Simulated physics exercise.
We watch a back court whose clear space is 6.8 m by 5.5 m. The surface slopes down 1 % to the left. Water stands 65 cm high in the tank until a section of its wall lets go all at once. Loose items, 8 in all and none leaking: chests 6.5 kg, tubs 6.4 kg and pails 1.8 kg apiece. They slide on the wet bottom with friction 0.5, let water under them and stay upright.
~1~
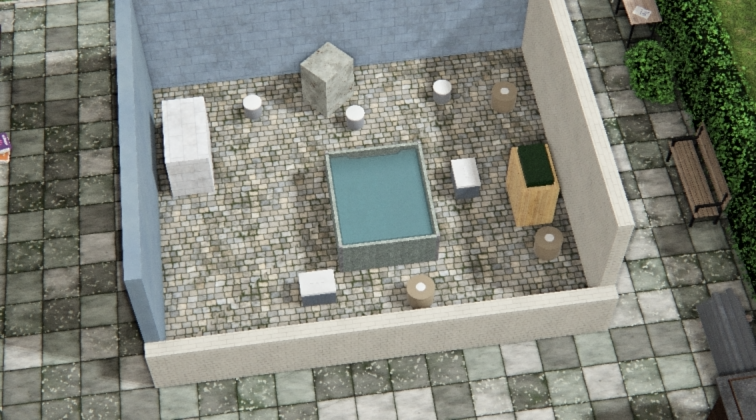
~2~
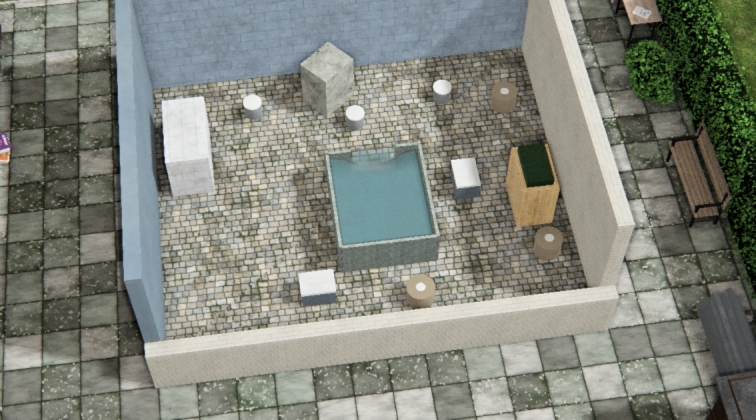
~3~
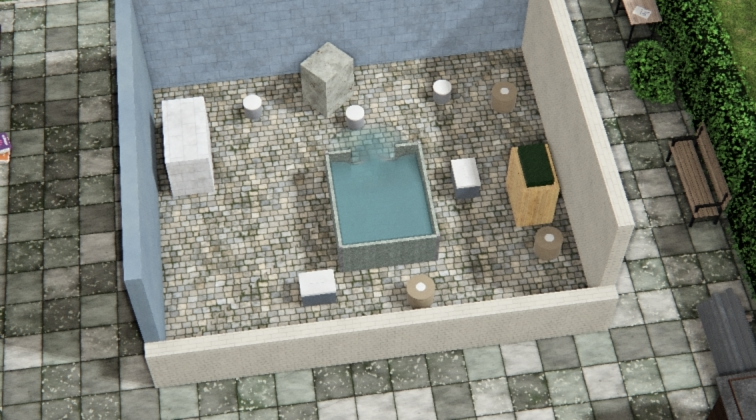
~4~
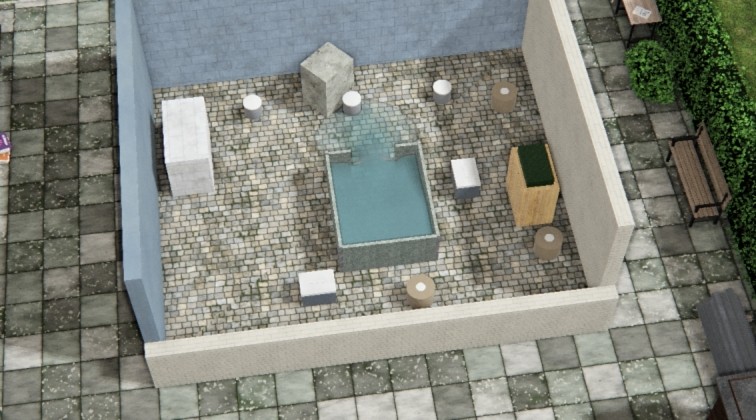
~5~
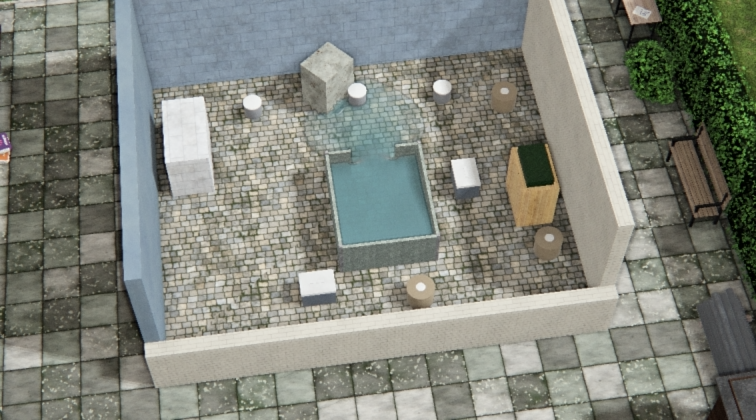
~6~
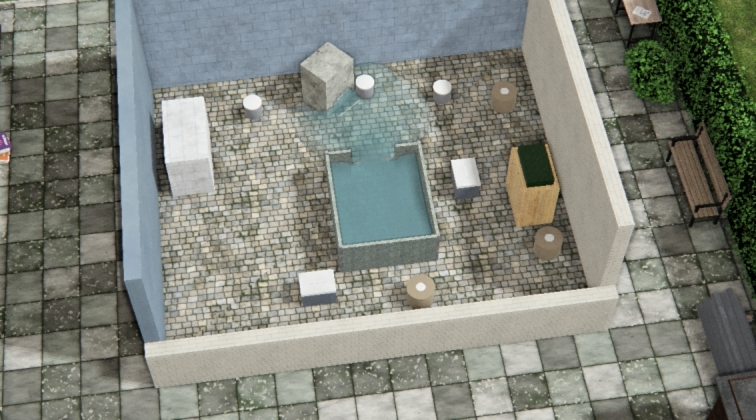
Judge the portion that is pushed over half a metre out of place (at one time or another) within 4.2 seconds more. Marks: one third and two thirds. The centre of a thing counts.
Share: One to two thirds.
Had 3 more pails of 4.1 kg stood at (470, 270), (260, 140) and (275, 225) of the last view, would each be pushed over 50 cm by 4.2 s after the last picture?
In turn: Under, short of it, less.
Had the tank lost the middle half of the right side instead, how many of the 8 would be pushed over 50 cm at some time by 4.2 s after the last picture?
In that case 6 of them.
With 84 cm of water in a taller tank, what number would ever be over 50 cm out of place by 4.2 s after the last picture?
Then 4.
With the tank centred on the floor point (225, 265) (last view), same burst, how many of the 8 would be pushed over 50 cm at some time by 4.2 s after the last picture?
In that case 3 of them.
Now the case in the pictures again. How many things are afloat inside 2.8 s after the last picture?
At that moment 3.
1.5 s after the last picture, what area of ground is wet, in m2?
Roughly 14 m2.
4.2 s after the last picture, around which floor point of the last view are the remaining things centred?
Around (423, 213).
Then, 0.4 s after the last picture 1 of 8 are over 50 cm from their spots; 1 afloat.
Then, 1.5 s after the last picture 3 of 8 are over 50 cm from their spots; 2 afloat.
Then, 2.8 s after the last picture 4 of 8 are over 50 cm from their spots; 3 afloat.
Then, 4.2 s after the last picture 5 of 8 are over 50 cm from their spots, and 5 have been at some point; 4 afloat.
